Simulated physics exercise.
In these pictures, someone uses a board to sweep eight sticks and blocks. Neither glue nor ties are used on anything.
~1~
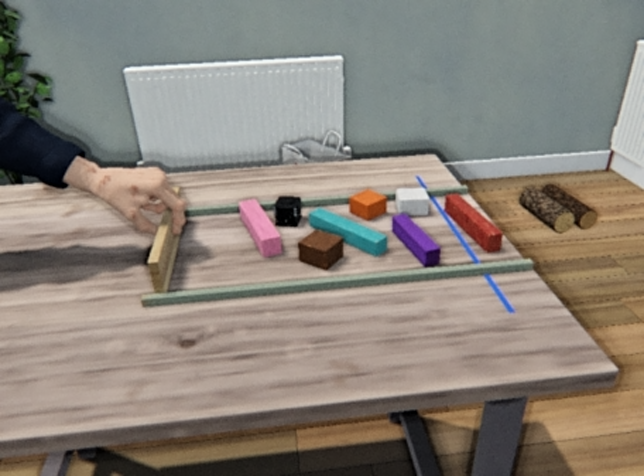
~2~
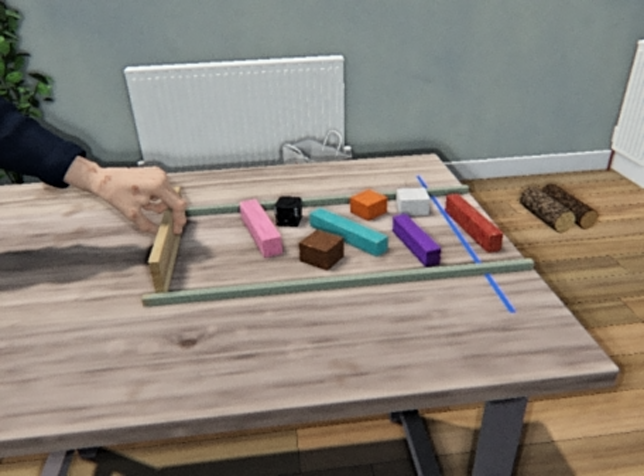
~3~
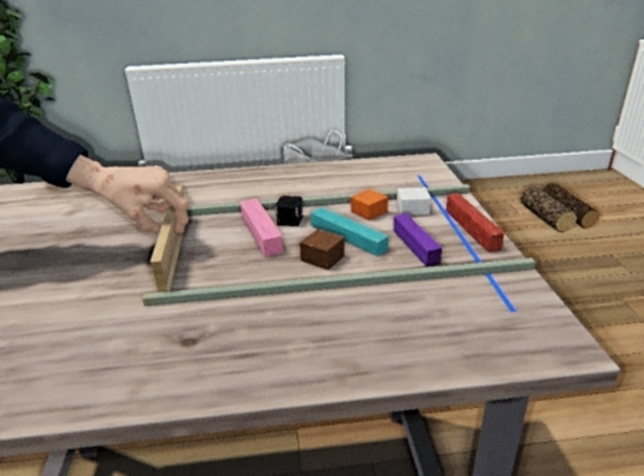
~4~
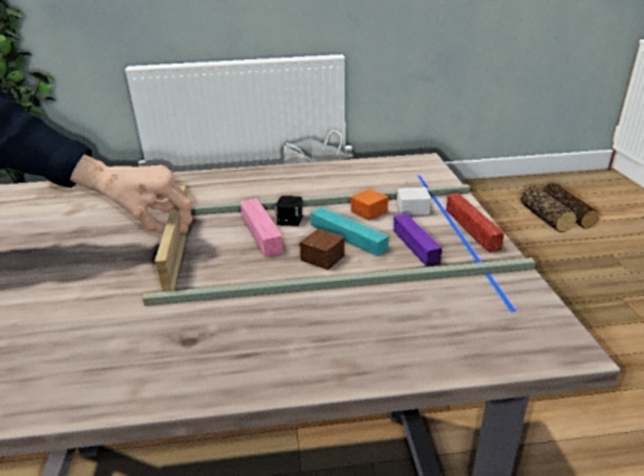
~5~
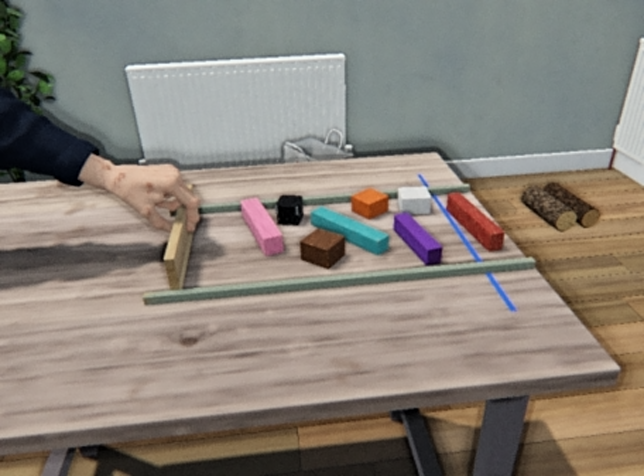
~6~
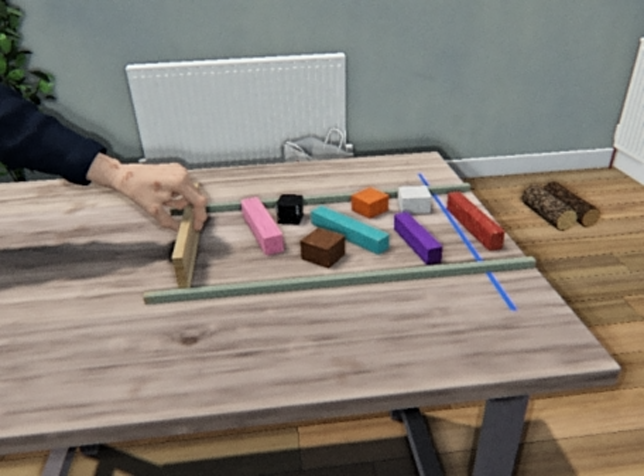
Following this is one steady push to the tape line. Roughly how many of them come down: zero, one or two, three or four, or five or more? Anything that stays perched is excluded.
Band: Three to four.
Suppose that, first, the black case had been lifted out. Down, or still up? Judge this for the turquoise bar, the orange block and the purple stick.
Well, the turquoise bar is left in place, the orange block is left in place and the purple stick topples off.
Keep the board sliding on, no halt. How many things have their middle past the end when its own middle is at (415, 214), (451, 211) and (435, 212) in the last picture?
Middles past end - pos 1: 2, pos 2: 4, pos 3: 2.
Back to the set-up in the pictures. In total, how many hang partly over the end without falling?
I'd put it at 1.
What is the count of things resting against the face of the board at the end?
Number: 2.
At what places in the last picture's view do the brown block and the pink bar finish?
Answer: First (490, 241), after that (458, 208).
Soon after, none off yet; red bar at rest near (473, 220); white block at rest near (414, 200); purple stick at rest near (417, 237).
After that, none off yet; red bar at rest near (473, 220); white block moving near (423, 200); purple stick at rest near (417, 237).
And then, none off yet; red bar tilting a little near (508, 218); white block displaced well along near (485, 195); purple stick displaced about its own width near (479, 230).
In the end, the number that fall off is three or four; gone, orange block, purple stick, white block and red bar.
